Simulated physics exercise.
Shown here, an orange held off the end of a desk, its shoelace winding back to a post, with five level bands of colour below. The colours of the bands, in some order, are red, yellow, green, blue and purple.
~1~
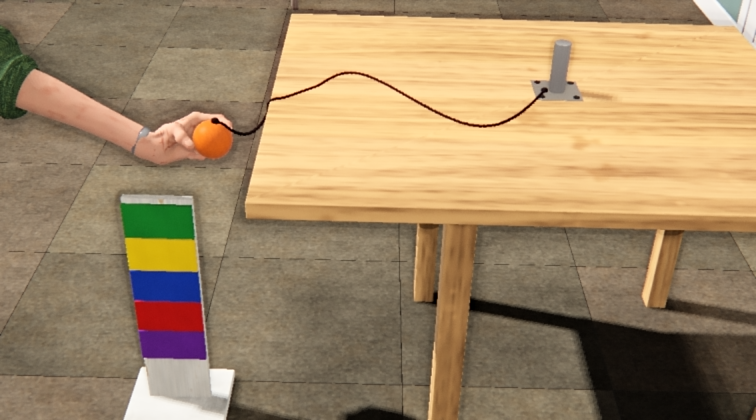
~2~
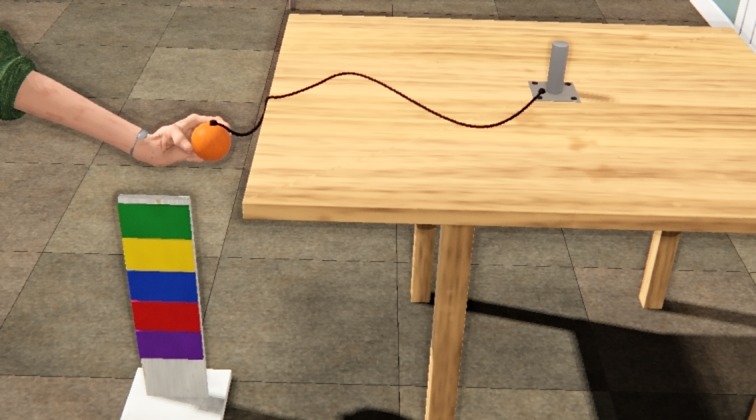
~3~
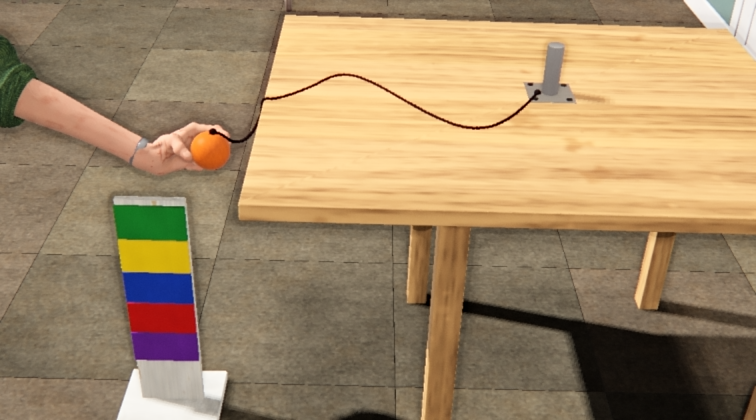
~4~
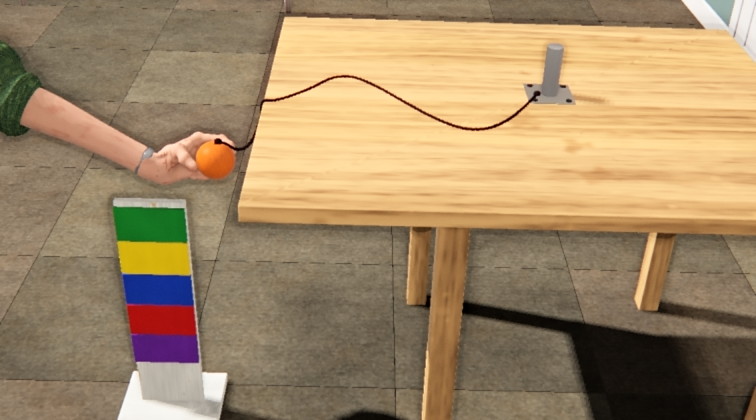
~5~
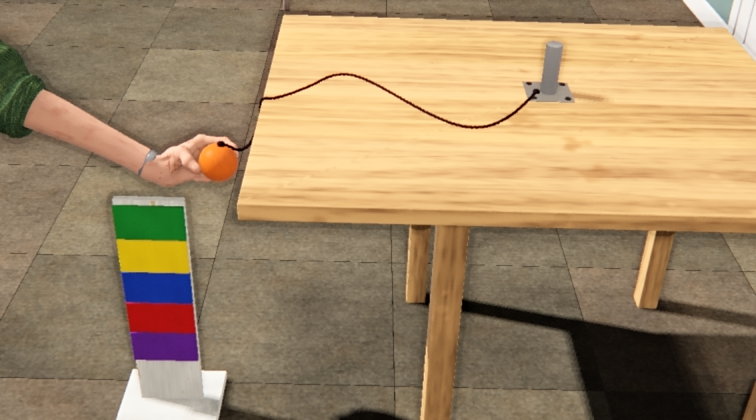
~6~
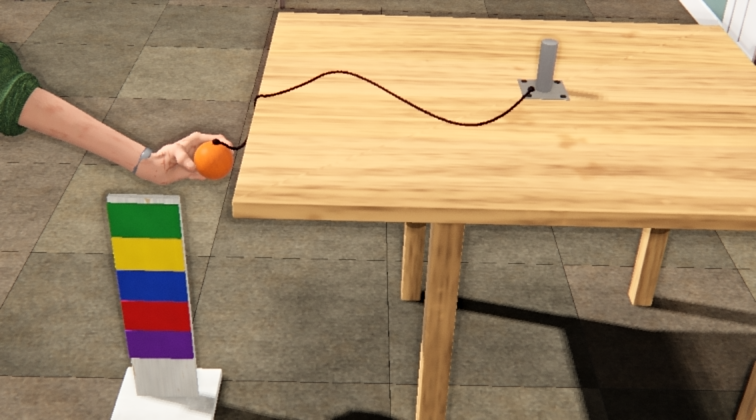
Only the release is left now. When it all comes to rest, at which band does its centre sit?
At blue.
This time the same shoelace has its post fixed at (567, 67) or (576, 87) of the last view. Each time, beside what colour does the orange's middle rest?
For the first it would be yellow, for the second yellow.
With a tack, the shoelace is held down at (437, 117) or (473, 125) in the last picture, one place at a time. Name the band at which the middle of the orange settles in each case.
Yellow, then yellow.
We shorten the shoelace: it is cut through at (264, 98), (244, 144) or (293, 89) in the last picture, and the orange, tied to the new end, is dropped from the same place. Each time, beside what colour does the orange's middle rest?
Green; yellow; no band.
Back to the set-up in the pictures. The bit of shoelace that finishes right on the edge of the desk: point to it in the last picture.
Pixel (347, 73) or thereabouts.
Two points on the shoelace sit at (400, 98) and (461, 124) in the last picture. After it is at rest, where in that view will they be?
Point one to (336, 99), point two to (414, 95).
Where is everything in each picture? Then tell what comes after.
Orange (213, 139); green (157, 223); yellow (161, 256); blue (165, 287); red (169, 317); purple (173, 346), in the first picture.
Orange (211, 142); shoelace through (526, 107) (464, 125) (402, 95) (340, 75) (277, 98), in the second picture.
Orange (211, 151), in the third picture.
Orange (216, 160); shoelace through (522, 110) (460, 127) (397, 98) (335, 77) (272, 101), in the fourth picture.
Orange (219, 163), in the fifth picture.
Orange (214, 160); shoelace through (516, 105) (454, 123) (391, 93) (329, 73) (266, 97), in the sixth picture.
A little later, orange near (301, 264); level with yellow.
Next, orange near (242, 283); level with blue.
When it is over, orange near (256, 286); level with blue. The blue one.
